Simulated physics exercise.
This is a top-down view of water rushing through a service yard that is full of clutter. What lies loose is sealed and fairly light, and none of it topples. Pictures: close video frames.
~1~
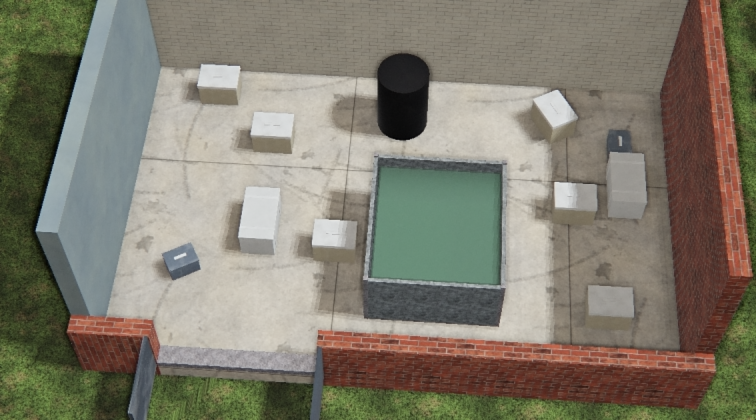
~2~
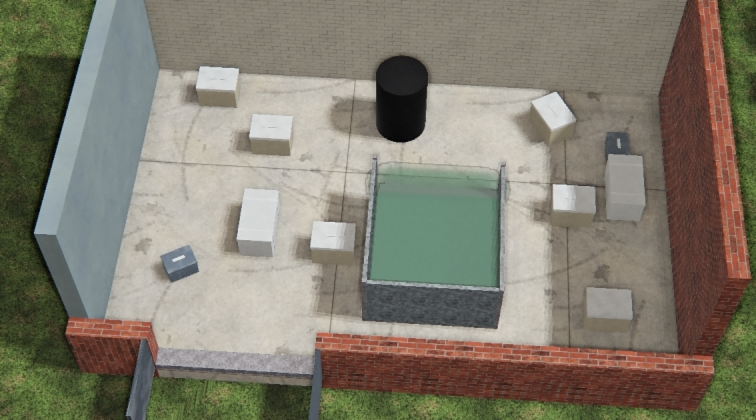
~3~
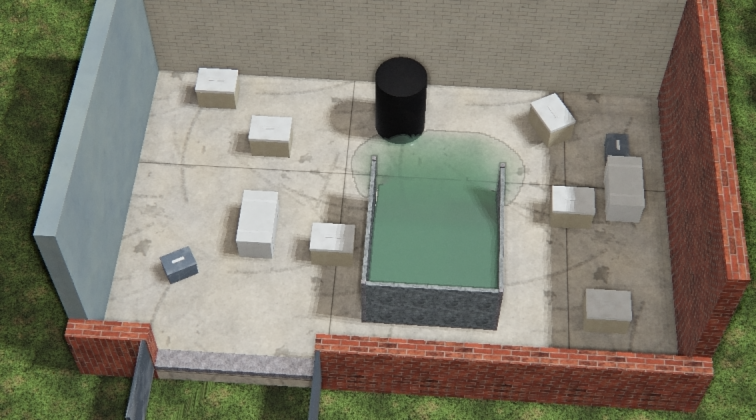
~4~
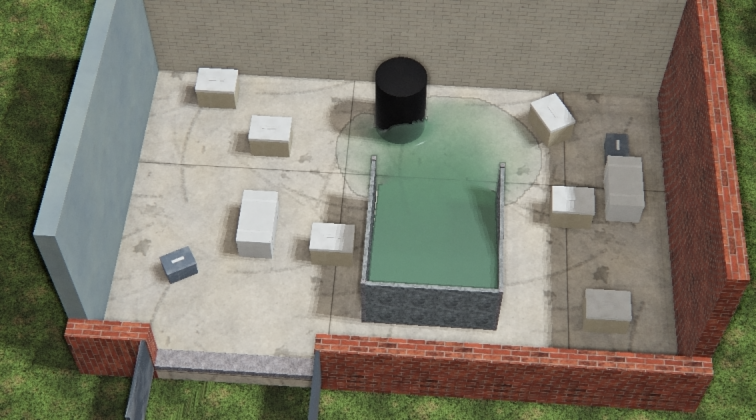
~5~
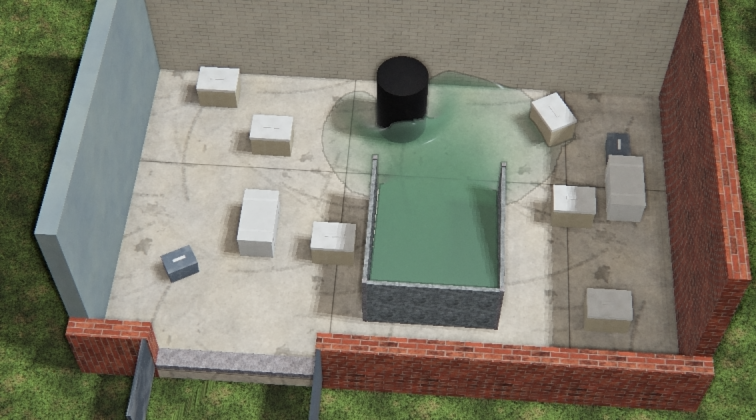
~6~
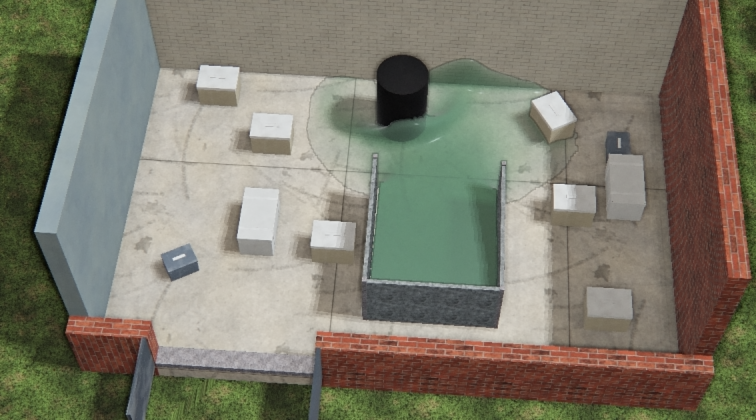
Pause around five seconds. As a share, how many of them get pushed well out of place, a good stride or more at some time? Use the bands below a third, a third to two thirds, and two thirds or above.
It falls two thirds or above.
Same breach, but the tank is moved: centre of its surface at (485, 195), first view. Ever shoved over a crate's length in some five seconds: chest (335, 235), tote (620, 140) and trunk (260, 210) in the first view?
First never went far, then displaced far, then never went far.
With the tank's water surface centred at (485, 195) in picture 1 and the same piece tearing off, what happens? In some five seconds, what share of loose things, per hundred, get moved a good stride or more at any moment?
I'd estimate around 80 percent.
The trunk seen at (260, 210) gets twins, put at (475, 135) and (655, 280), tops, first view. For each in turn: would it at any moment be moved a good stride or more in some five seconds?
Travels that far, then travels that far.
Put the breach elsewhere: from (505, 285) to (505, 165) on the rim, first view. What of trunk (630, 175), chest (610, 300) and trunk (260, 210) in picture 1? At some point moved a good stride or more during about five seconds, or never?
Well, in order they come out as beyond that mark, beyond that mark and under that mark.
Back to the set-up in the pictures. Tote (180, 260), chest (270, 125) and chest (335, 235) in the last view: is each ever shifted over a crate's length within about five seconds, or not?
Per object, same order: The full distance / the full distance / less than that.
A moment on, 0 of 10 are well off their spots; 0 afloat.
Next, 3 of 10 are well off their spots; 3 afloat.
Later, 6 of 10 are well off their spots; 4 afloat.
In the end, 8 of 10 are well off their spots, and 8 have been at some point; 3 afloat.
